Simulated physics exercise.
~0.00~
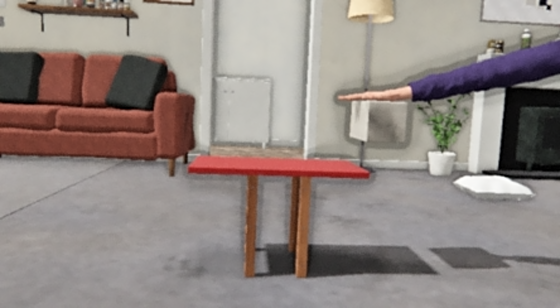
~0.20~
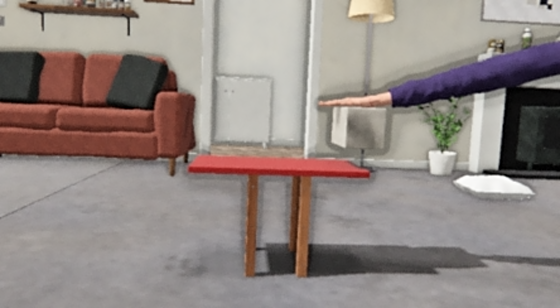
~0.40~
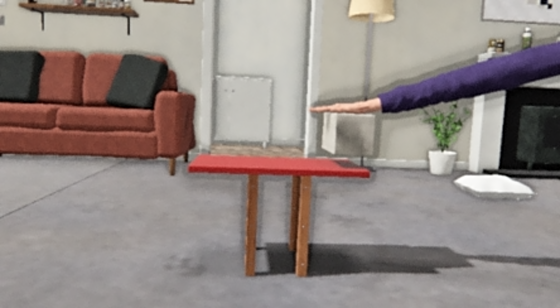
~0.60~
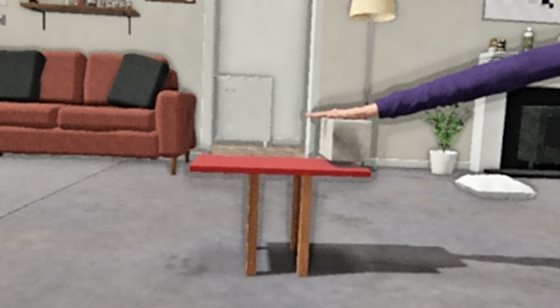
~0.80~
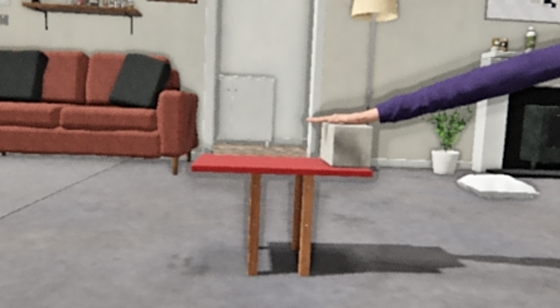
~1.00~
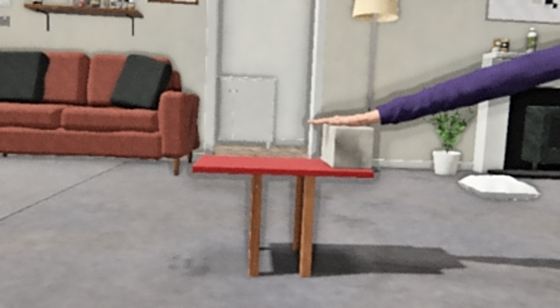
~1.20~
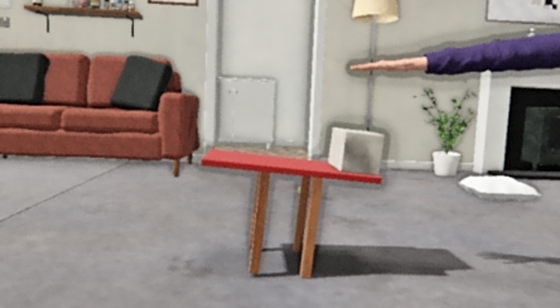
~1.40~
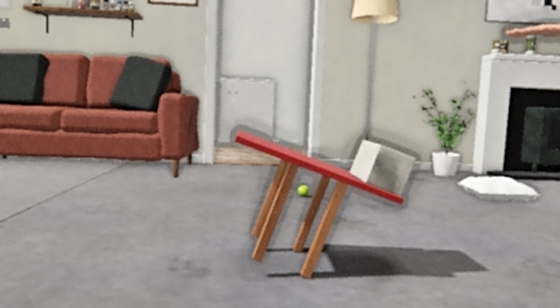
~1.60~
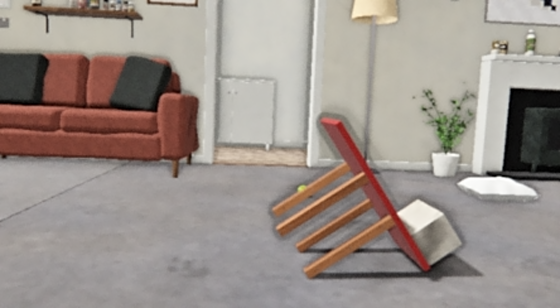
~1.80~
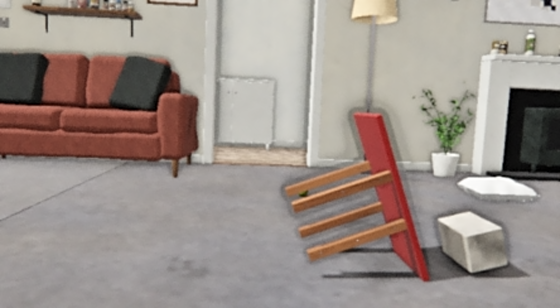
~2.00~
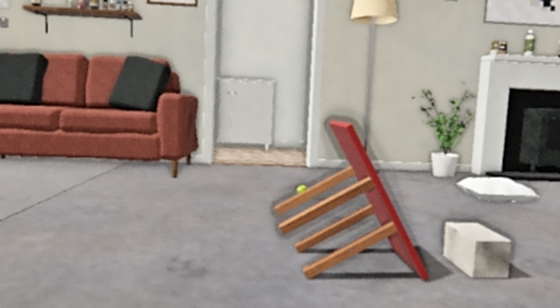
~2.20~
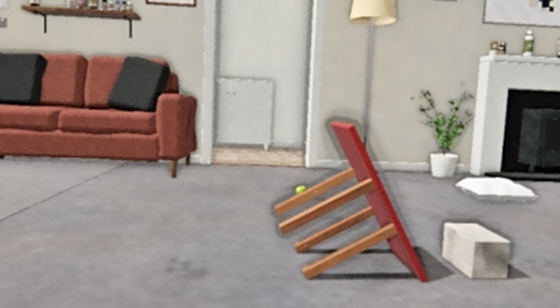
The clip opens on a small red table with wooden legs in a living room, as a purple-sleeved arm reaches in from the right with its hand held over the tabletop. The hand moves left and lowers slightly, and a pale block becomes visible at the table's right end. The hand then draws back to the right, and the table starts to tip toward the block. It topples rightward, its legs swinging up off the floor as the block slides down and tumbles off. The table rocks back slightly and rests on its side, the block lying to its right.
